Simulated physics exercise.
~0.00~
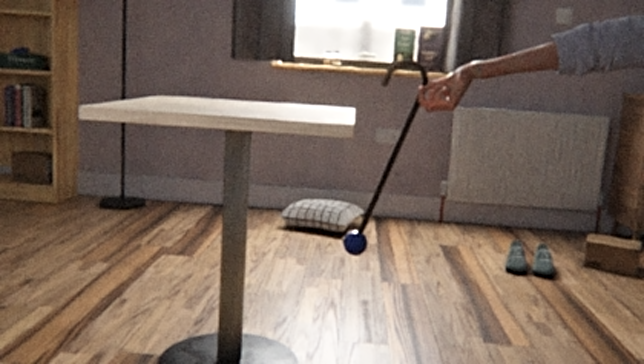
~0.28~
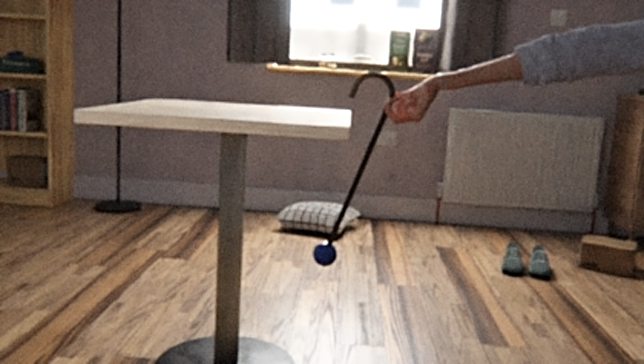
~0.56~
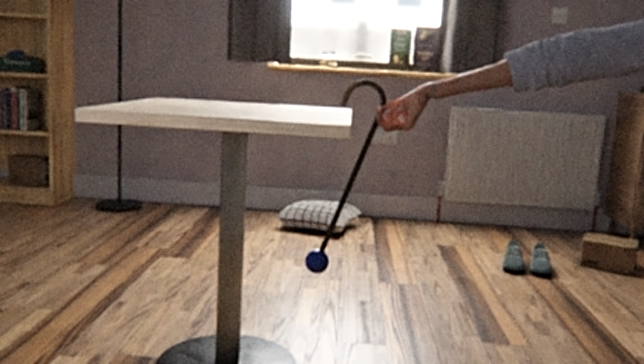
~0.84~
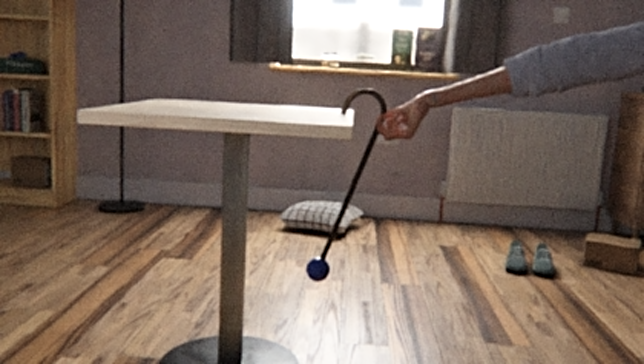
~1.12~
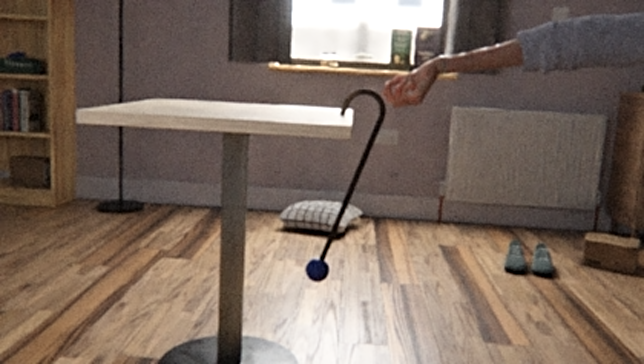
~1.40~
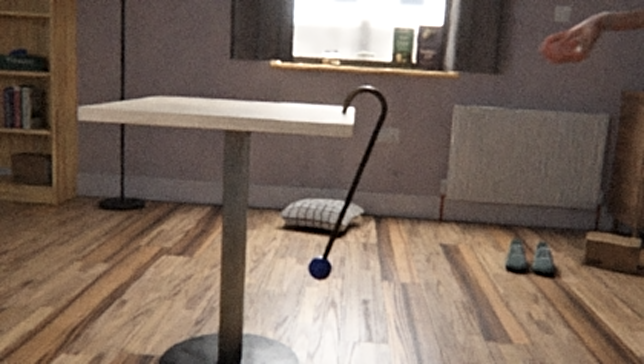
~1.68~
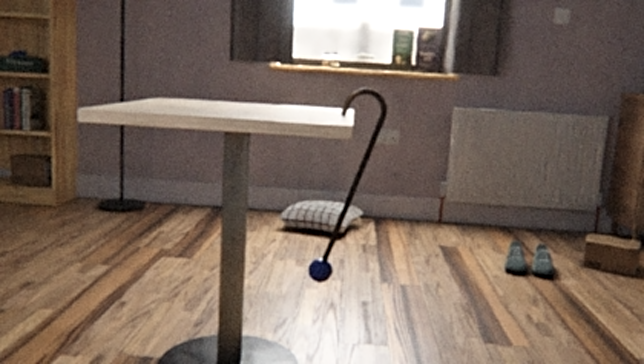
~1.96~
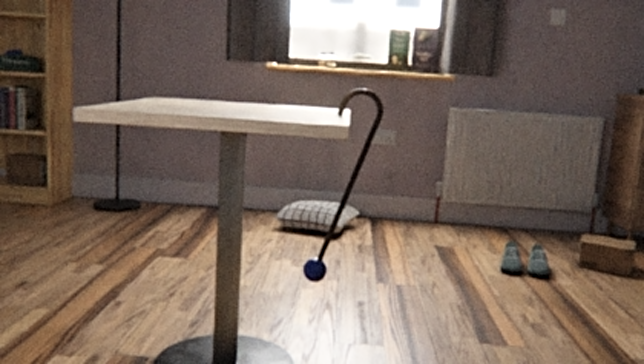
A hand hooks a dark cane-like object over the table's edge, and it stays hanging.
